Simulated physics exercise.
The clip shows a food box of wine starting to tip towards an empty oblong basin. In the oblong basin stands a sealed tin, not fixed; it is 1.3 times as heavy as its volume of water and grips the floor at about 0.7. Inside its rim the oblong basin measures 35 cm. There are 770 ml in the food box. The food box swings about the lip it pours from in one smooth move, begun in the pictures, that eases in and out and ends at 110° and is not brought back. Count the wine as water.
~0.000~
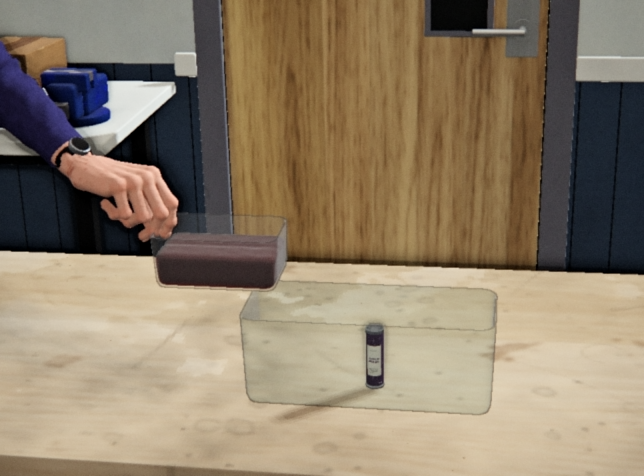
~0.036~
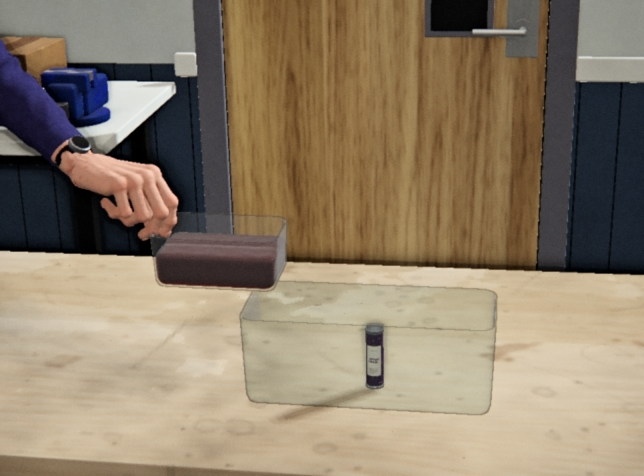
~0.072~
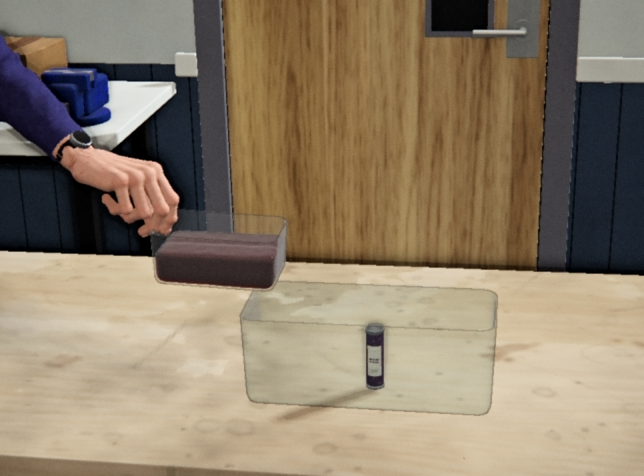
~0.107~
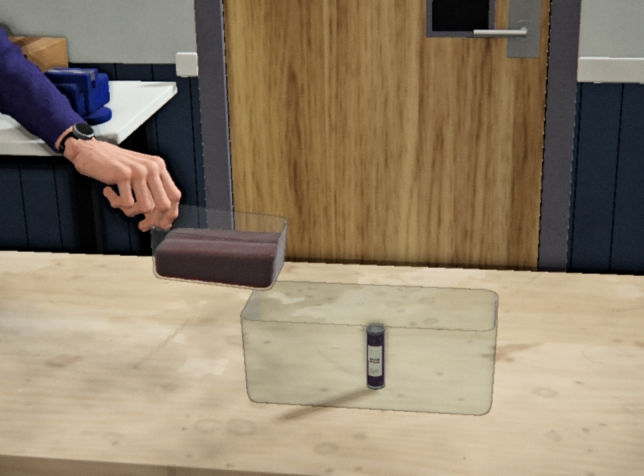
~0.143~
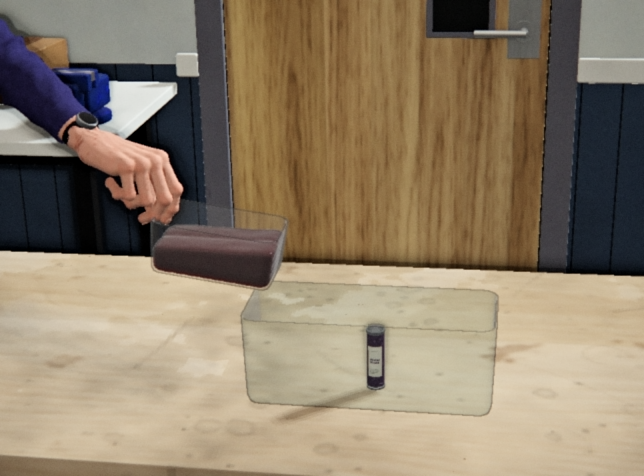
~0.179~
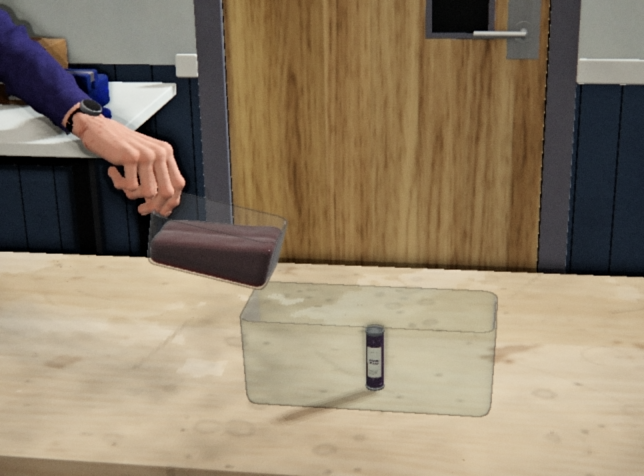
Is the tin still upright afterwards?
The tin falls.
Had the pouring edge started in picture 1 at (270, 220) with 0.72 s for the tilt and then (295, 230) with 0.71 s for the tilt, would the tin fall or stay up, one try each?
First it goes over; then it keeps standing.
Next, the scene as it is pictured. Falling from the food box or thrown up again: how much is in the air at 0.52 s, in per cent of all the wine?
Some 42 per cent.
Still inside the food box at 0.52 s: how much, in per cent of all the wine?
Near 54 in a hundred.
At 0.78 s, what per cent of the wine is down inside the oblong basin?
Near 80 in a hundred.
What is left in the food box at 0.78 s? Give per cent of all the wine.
Some 5 per cent.
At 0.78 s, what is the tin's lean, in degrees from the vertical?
About 5°.
Then, 0.52 s in, the tilt is 77° and 54 per cent is still to pour; the tin stands where it began.
Then, 0.78 s in, the tilt is 109° and 5 per cent is still to pour; the tin leans 5°.
Then, 1.04 s in, the tilt is 110° and 0 per cent is still to pour; the tin leans 50°.
Then, 1.33 s in, the tilt is 110° and 0 per cent is still to pour; the tin lies on its side.
Finally, the tin lies on its side.
